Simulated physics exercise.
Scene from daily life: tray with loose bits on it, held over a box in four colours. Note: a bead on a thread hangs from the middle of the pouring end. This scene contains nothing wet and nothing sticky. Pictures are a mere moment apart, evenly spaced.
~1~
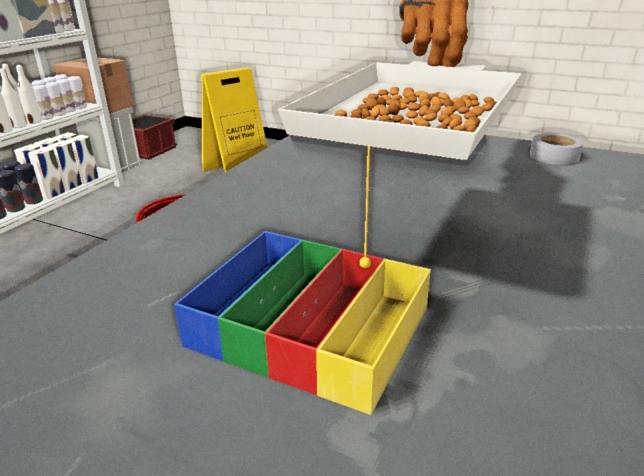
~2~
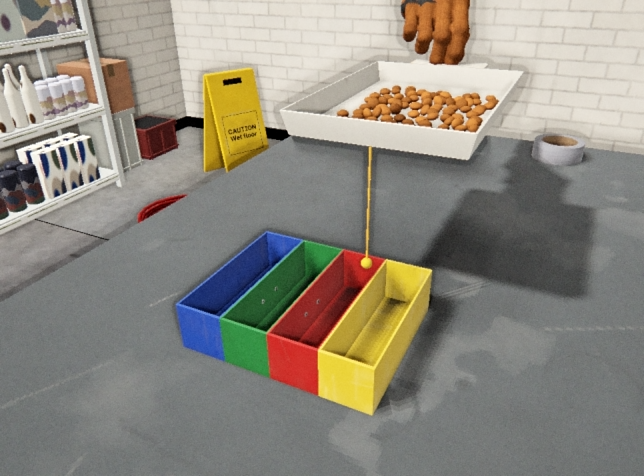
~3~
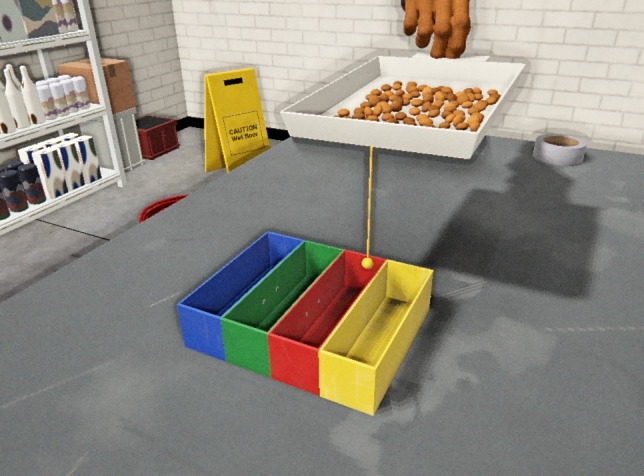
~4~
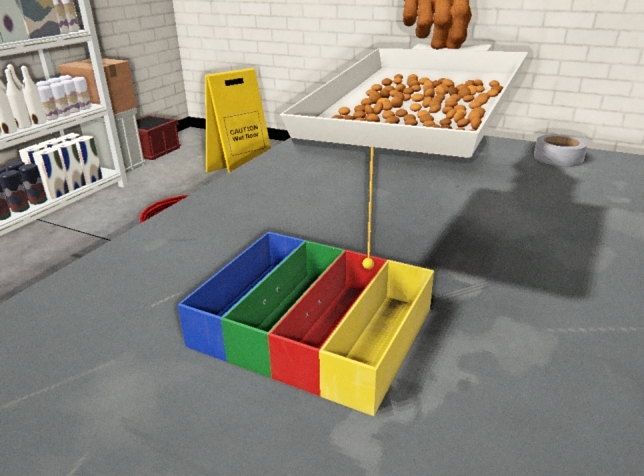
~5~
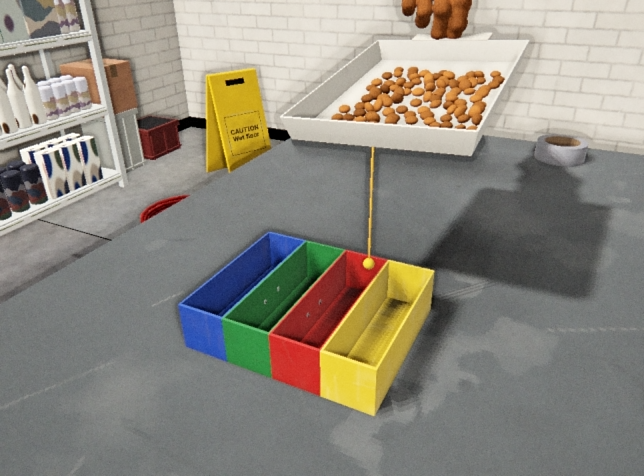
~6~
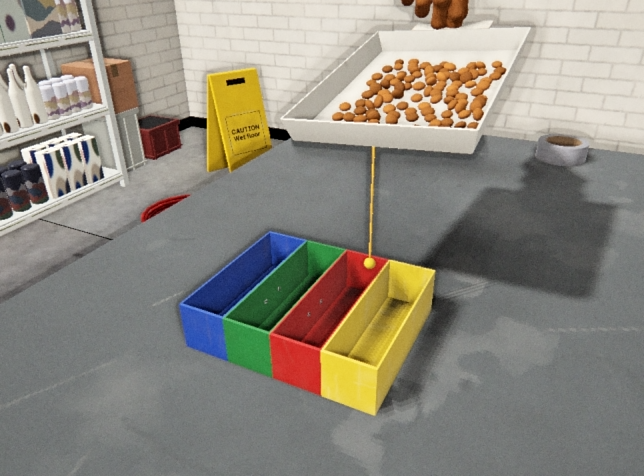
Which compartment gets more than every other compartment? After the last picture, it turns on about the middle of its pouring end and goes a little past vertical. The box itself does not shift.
The green compartment gets the most.
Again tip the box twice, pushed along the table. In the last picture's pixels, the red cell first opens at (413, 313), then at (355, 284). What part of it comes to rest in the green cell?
About 10 and 40 per cent respectively.
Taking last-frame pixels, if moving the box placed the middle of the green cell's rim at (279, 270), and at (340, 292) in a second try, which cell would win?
In order: That green cell, the blue one.
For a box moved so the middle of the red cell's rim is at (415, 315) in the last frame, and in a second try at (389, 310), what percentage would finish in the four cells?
First placement near 30 percent, second near 70 percent.
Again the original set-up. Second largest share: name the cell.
Number two is the blue one.
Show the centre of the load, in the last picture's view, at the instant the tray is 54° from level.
Look close to (361, 101) in the last picture.
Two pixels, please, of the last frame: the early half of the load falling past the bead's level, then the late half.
It passes near (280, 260) first and then near (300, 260).
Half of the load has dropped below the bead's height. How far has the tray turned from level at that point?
Close to 95 degrees, I reckon.
Just after the last frame, tray tipped steeply; every one on the tray.
A moment on, tray tipped right over; roughly half on the tray; roughly a quarter in the blue cell; about a tenth in the green cell; just a few in the red cell; roughly a quarter falling or outside the box.
Further on, tray tipped past a quarter turn; roughly half in the green cell; roughly a quarter in the blue cell; about a tenth in the red cell; just a few in the yellow cell; just a few falling or outside the box.
When it is over, tray tipped past a quarter turn; roughly half in the green cell; roughly a quarter in the blue cell; about a tenth in the red cell; just a few in the yellow cell; just a few outside the box.
